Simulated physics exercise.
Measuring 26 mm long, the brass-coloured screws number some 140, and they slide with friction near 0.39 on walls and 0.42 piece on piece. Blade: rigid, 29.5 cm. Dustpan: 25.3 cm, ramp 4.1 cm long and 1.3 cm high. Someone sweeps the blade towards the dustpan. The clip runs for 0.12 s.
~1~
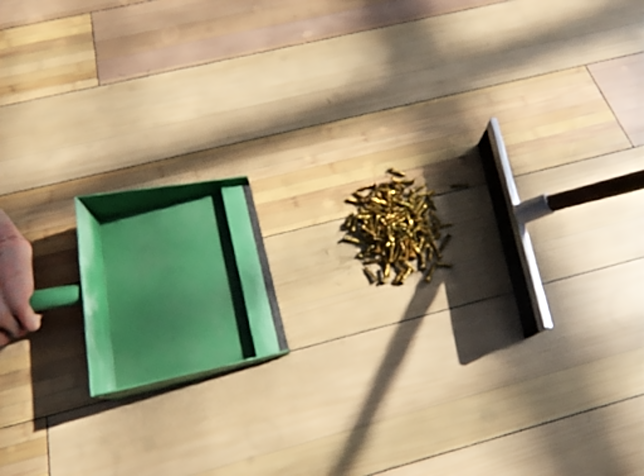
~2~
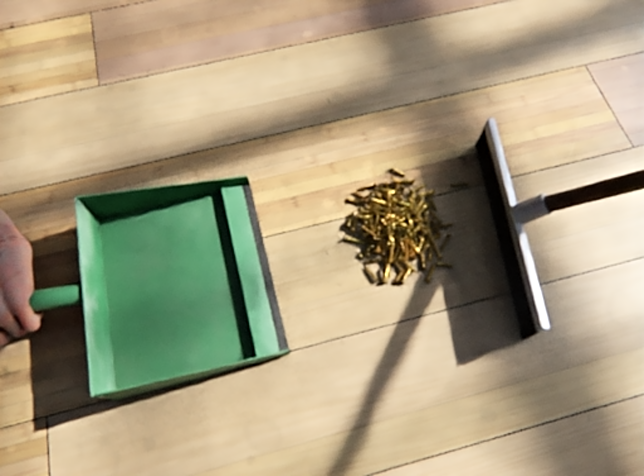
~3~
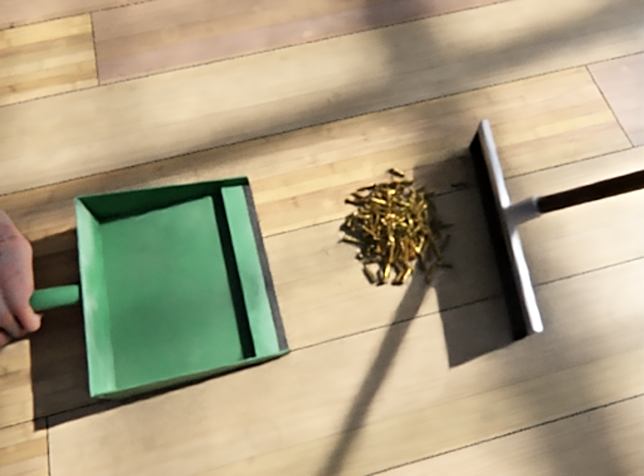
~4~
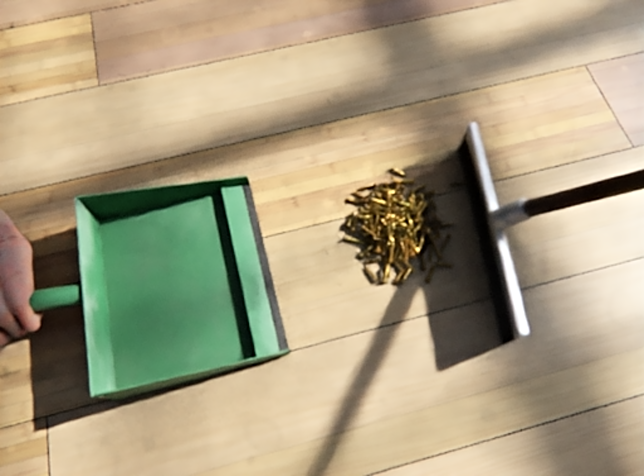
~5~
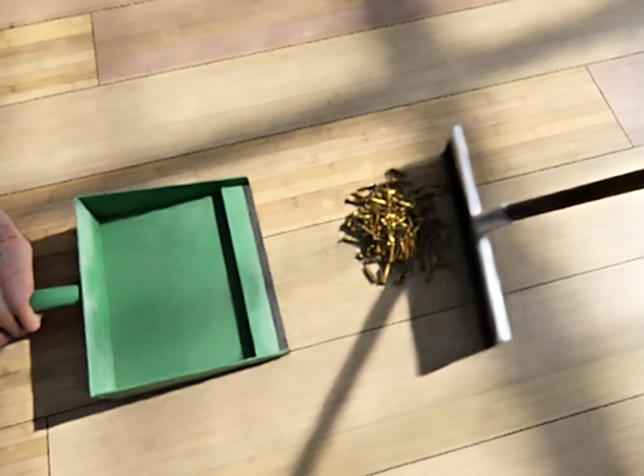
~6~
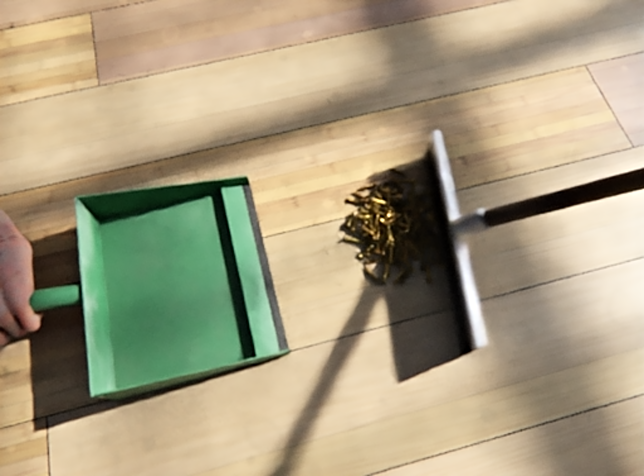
On a sunlit wooden floor, a hand held a green dustpan still on the left while a squeegee-like blade slid leftward from the right, reaching a small pile of brass-coloured screws and nudging some.
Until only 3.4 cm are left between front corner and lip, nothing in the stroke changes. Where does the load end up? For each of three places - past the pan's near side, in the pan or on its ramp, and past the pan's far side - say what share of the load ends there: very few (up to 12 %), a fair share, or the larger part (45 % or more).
Near side: Very few; pan: The larger part; far side: Very few.
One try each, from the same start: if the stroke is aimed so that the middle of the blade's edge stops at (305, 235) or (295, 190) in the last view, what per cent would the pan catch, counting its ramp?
Roughly 60 per cent for the first try and 50 per cent for the second.
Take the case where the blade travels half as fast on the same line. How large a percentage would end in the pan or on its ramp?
It would be around 10 per cent.
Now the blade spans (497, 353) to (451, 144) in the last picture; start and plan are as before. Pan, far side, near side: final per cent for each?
Pan 30, far 5, near 0.
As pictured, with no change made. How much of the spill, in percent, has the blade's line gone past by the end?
Something like 0 per cent, roughly.
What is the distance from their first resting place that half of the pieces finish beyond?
Roughly 22 cm.
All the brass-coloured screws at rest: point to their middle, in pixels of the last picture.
After settling, the middle sits near (252, 246).
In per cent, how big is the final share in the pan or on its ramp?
Estimate: Close to 60 %.
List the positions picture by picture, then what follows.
The first picture shows blade from (544, 327) to (491, 125), moved 0.0 cm, 0 of the pieces shifted so far; middle of the pieces at (396, 225); pan at (174, 287).
The second picture shows blade from (541, 328) to (489, 126), moved 0.3 cm, 0 of the pieces shifted so far; middle of the pieces at (396, 225).
The third picture shows blade from (533, 330) to (482, 127), moved 1.4 cm, 0 of the pieces shifted so far; middle of the pieces at (396, 225).
The fourth picture shows blade from (519, 333) to (470, 130), moved 3.1 cm, 0 of the pieces shifted so far; middle of the pieces at (396, 225).
The fifth picture shows blade from (500, 338) to (454, 134), moved 5.5 cm, 1 of the pieces shifted so far; middle of the pieces at (396, 225).
The sixth picture shows blade from (477, 345) to (434, 138), moved 8.4 cm, 19 of the pieces shifted so far; middle of the pieces at (395, 225); pan at (174, 287).
Then, 0.09 s after the last picture, middle of the blade 13 cm from the lip; 0 % over the lip, far side 0 %, near side 0 %.
Then, 0.14 s after the last picture, middle of the blade 7 cm from the lip; 0 % over the lip, far side 5 %, near side 0 %.
Then, 0.35 s after the last picture, middle of the blade 6 cm from the lip; 65 % over the lip, far side 5 %, near side 0 %.
In the end, near side 0 %, pan 60 %, far side 10 %, in front of the lip or behind the blade 30 %.
